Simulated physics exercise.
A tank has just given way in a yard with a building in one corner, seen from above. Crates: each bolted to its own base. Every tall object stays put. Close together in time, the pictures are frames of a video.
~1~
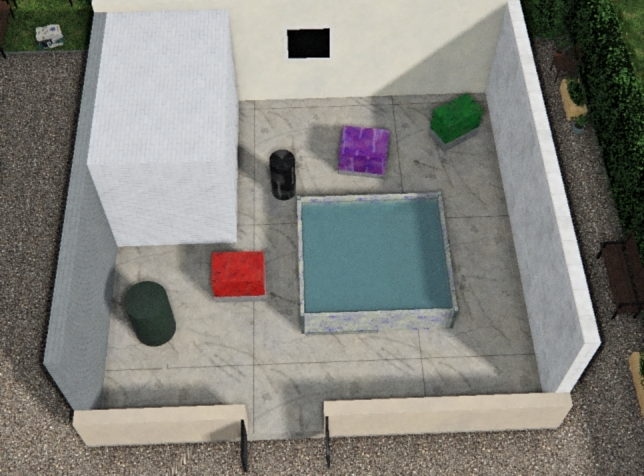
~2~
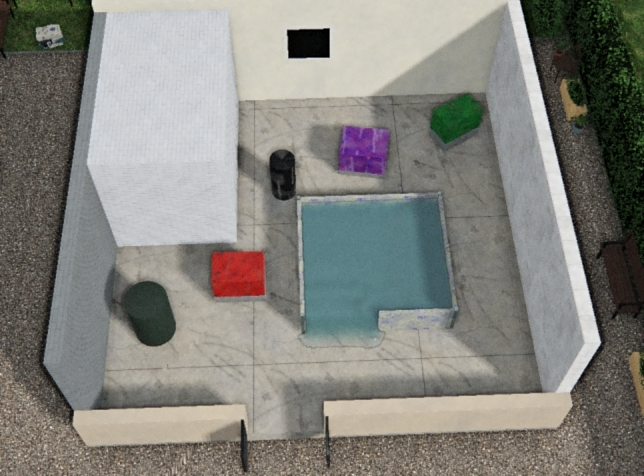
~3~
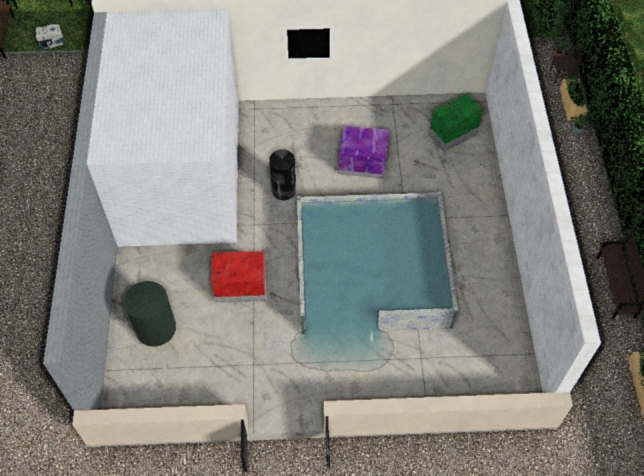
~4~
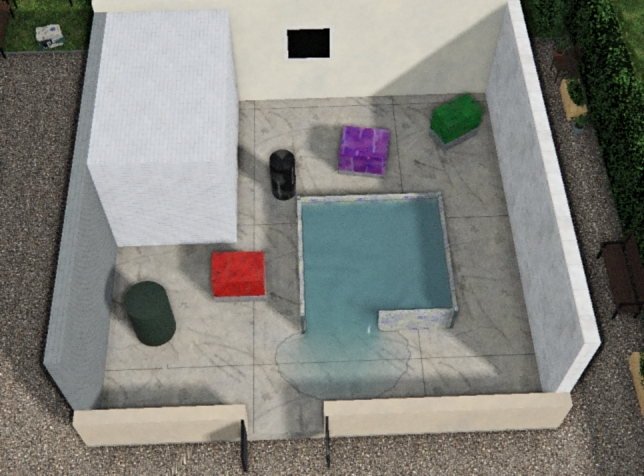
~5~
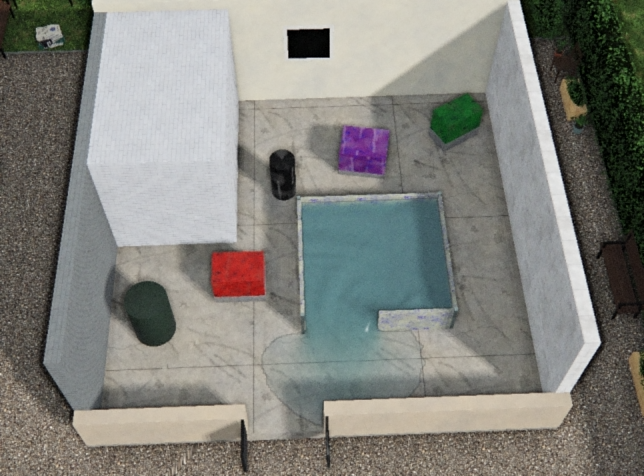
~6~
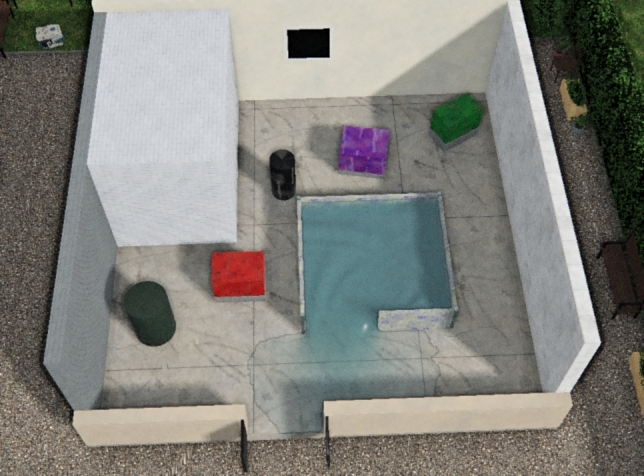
A walled yard paved in grey stone, with a white block of a building in its upper left corner, is seen from high above by a still camera. A square tank of blue-green water stands right of centre, with purple, green, red, black and dark green objects around it. The left part of its front wall opens, and water pours out, spreading in a thin rounded sheet toward the front wall.
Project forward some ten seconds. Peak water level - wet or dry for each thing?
In the end the green crate will be out of the flood. The purple crate will be out of the flood. The red crate will be out of the flood.
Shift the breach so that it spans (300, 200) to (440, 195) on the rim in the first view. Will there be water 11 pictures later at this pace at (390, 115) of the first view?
Swamped.
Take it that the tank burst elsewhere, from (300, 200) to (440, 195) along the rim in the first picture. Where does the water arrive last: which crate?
My pick is the red-painted one.
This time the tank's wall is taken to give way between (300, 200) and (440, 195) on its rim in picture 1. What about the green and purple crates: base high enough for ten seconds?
Observed: Green is doused; purple is doused.
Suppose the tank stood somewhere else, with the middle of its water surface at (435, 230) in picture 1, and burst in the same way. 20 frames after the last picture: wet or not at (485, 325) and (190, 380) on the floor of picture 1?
In turn: Flooded, wet.
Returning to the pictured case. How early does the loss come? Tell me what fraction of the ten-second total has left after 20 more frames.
Working it through, I arrive at 50 per cent.
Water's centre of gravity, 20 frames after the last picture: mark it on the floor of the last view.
Centre of mass: Roughly (362, 311).
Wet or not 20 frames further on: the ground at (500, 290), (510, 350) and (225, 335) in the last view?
Point one sodden, point two sodden, point three left clear.
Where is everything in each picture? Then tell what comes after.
The first frame shows still water in the open tank at (374, 254).
In the second frame, water pours out at (341, 324) and has run to (380, 339).
In the third frame, water pours out at (341, 325) and has run to (385, 357).
In the fourth frame, the front is at (368, 396), out from the gap at (341, 326).
In the fifth frame, water pours out at (341, 325) and has run to a hidden place.
In the sixth frame, the front is at a hidden place, out from the gap at (341, 325).
A moment on, water covers 15 % of the floor; the green crate not reached, the purple crate not reached, the red crate not reached.
Next, water covers 25 % of the floor; the green crate not reached, the purple crate not reached, the red crate not reached.
Then, water covers 35 % of the floor; the green crate not reached, the purple crate not reached, the red crate not reached.
Later, water covers 60 % of the floor; the green crate water round its plinth, the purple crate water round its plinth, the red crate water round its plinth.
In the end, water covers 90 % of the floor; the green crate stayed above the water, the purple crate stayed above the water, the red crate stayed above the water.
